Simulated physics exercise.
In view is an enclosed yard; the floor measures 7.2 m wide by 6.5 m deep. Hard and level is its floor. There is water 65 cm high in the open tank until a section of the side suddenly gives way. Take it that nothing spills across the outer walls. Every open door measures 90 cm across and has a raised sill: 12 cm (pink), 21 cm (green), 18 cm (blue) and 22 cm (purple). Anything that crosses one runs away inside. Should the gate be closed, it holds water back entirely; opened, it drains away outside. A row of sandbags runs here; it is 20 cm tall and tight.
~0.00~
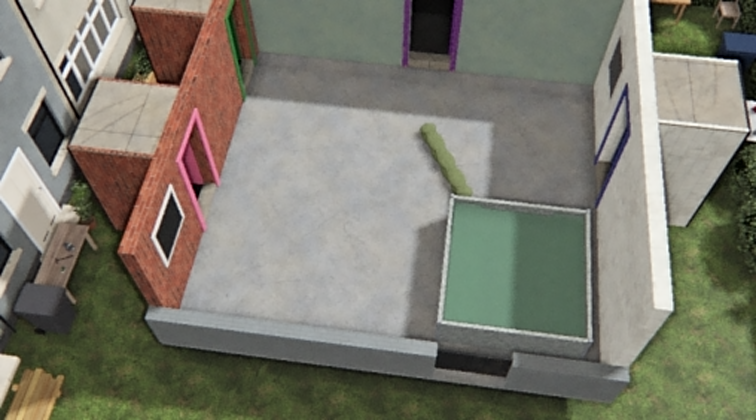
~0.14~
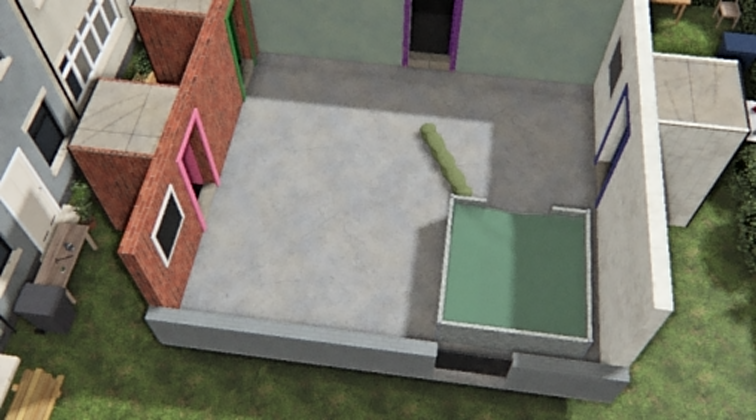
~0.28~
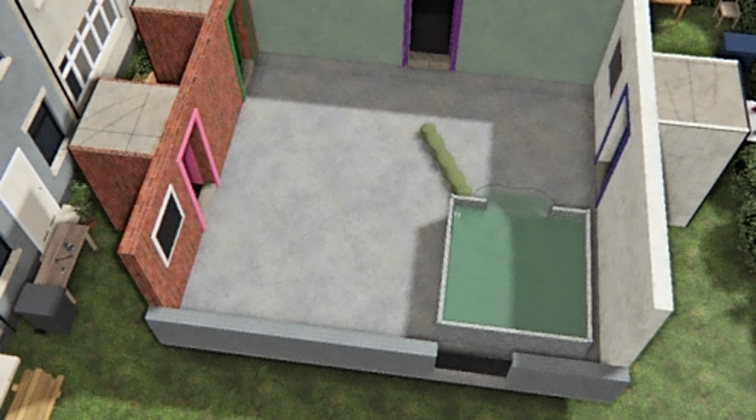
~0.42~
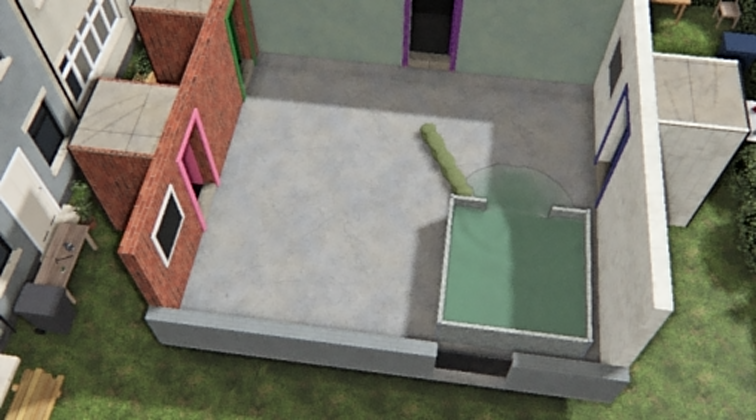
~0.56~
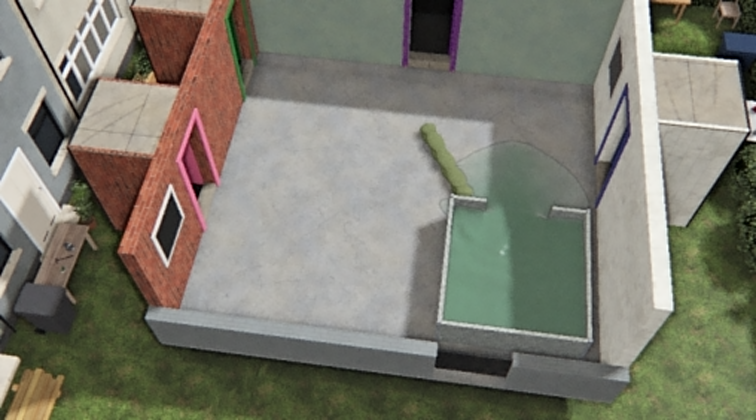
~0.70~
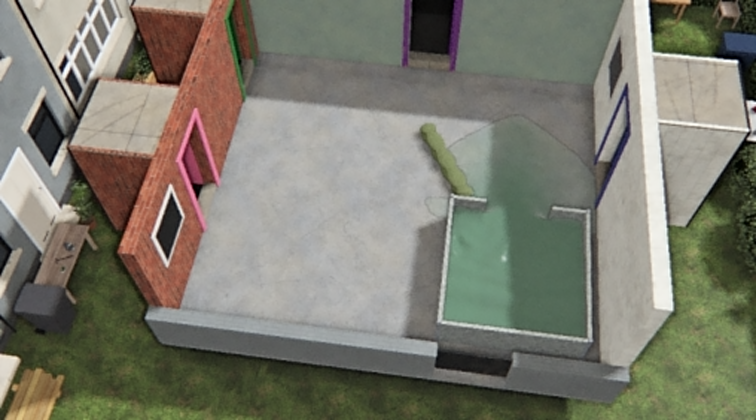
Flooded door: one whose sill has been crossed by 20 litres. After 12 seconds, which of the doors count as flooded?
Pink door: Not flooded; green door: Not flooded; blue door: Not flooded; purple door: Not flooded.
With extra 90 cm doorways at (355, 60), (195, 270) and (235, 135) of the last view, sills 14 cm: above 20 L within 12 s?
Taking them in order, the first gets too little, the second too little and the third too little.
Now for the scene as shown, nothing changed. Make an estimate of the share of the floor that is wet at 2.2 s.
Covered: Roughly 30 %.
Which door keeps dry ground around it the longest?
Last: Pink.
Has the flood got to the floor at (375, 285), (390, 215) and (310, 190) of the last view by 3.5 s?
Untouched, untouched, untouched.
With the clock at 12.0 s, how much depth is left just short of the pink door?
Depth: Approx. 6.0 cm.
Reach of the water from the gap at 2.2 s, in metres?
5.2 m.
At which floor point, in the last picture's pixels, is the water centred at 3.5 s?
The water's centre sits at about (500, 187).
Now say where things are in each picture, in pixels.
The first picture shows the open tank at (516, 267) is whole and still, 65 cm deep.
In the second picture, water pours out on the open tank's far side and has run 0.7 m, to a hidden place; typically 9 cm deep outside, 65 cm at the open tank's back.
In the third picture, water pours out on the open tank's far side and has run 0.9 m, to (481, 192); typically 11 cm deep outside, 65 cm at the open tank's back.
In the fourth picture, water pours out on the open tank's far side and has run 1.4 m, to (495, 168); typically 9 cm deep outside, 65 cm at the open tank's back.
In the fifth picture, water pours out on the open tank's far side and has run 2.0 m, to (515, 144); typically 7 cm deep outside, 65 cm at the open tank's back.
In the sixth picture, the front is at (513, 118), 2.6 m from the gap on the open tank's far side; 5.2 m2 of floor is under water; 63 cm left at the back of the open tank.
After 1.4 s water covers 25 % of the floor and is deepest (40 cm) near (508, 222); pink door not reached, green door not reached, blue door 9 cm at the sill, 0 L in, purple door not reached.
After 2.2 s water covers 30 % of the floor and is deepest (40 cm) near (584, 86); pink door not reached, green door not reached, blue door 11 cm at the sill, 0 L in, purple door 23 cm at the sill, 0 L in.
After 3.5 s water covers 40 % of the floor and is deepest (28 cm) near (558, 83); pink door not reached, green door 8 cm at the sill, 0 L in, blue door 8 cm at the sill, 0 L in, purple door 21 cm at the sill, 5 L in.
After 7.0 s water covers 65 % of the floor and is deepest (20 cm) near (259, 53); pink door 7 cm at the sill, 0 L in, green door 18 cm at the sill, 0 L in, blue door 9 cm at the sill, 0 L in, purple door 13 cm at the sill, 6 L in.
After 12.0 s water covers 95 % of the floor and is deepest (17 cm) near (436, 359); pink door 6 cm at the sill, 0 L in, green door 11 cm at the sill, 0 L in, blue door 8 cm at the sill, 0 L in, purple door 9 cm at the sill, 6 L in.
